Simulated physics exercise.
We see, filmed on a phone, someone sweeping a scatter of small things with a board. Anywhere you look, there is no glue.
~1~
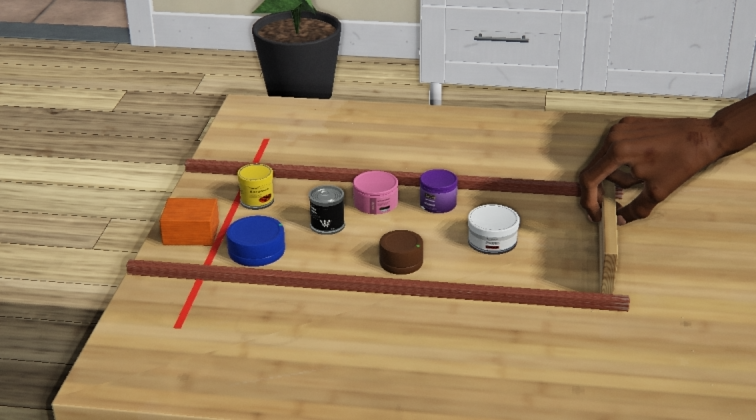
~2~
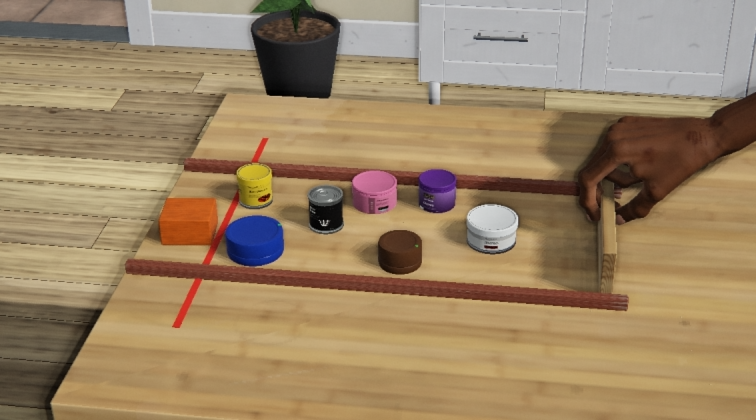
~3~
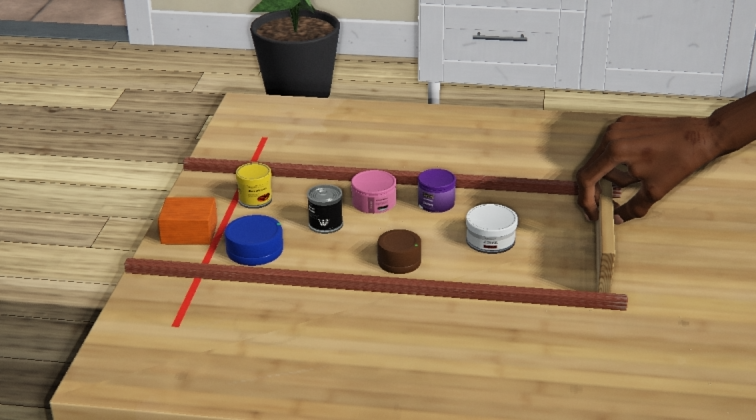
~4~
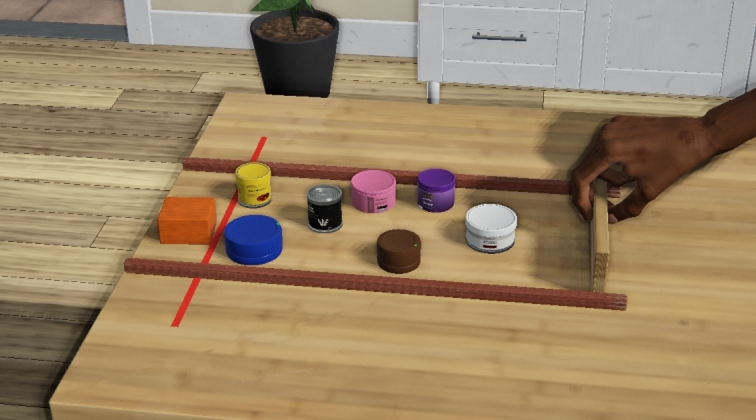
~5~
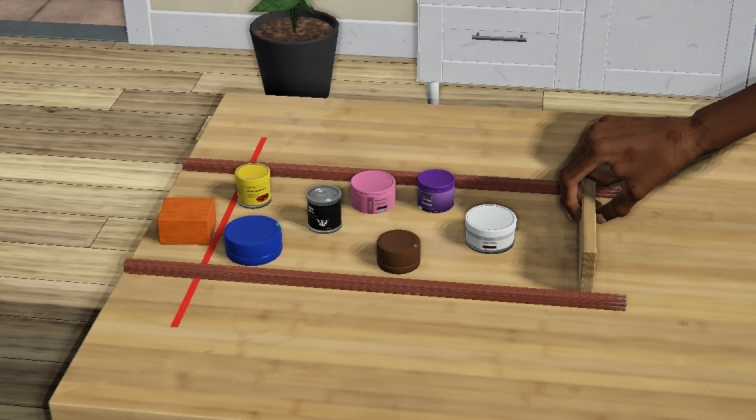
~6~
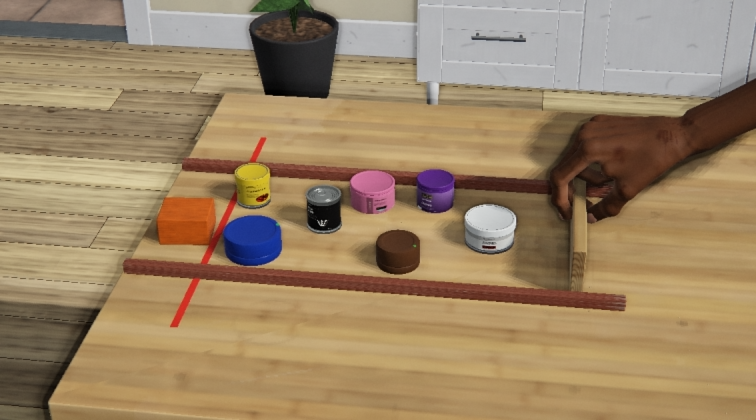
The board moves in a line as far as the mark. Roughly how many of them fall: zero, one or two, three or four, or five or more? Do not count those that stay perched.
One or two.
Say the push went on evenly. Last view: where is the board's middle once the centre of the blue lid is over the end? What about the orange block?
Its middle is around (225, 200) and around (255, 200).
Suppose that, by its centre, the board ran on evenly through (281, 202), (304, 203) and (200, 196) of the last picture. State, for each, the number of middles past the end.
0, 0, 5.
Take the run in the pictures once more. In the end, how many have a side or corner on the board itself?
Counting them up gives 3.
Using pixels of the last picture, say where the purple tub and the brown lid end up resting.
Final positions: Near (224, 172); near (188, 241).
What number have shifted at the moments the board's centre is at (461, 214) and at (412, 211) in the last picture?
The number moved is 1 and then 4.
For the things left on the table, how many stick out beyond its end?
The overhang total is 3.
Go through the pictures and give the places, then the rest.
The first frame shows orange block (190, 222); yellow tin (256, 187); blue lid (256, 241); board (607, 224); tape (228, 222).
The second frame shows yellow tin (255, 187); board (606, 223).
The third frame shows blue lid (254, 240); pink tub (374, 192).
The fourth frame shows orange block (188, 221); black pot (325, 209).
The fifth frame shows yellow tin (253, 186); purple tub (436, 191).
The sixth frame shows orange block (187, 221); yellow tin (253, 186); blue lid (253, 240); board (578, 222); tape (224, 220).
Soon after, none off yet; orange block at rest near (187, 221); yellow tin at rest near (253, 186); blue lid at rest near (253, 240).
After that, none off yet; orange block at rest near (187, 221); yellow tin moving near (246, 186); blue lid at rest near (253, 240).
In the end, the number that fall off is one or two; gone, yellow tin and orange block.
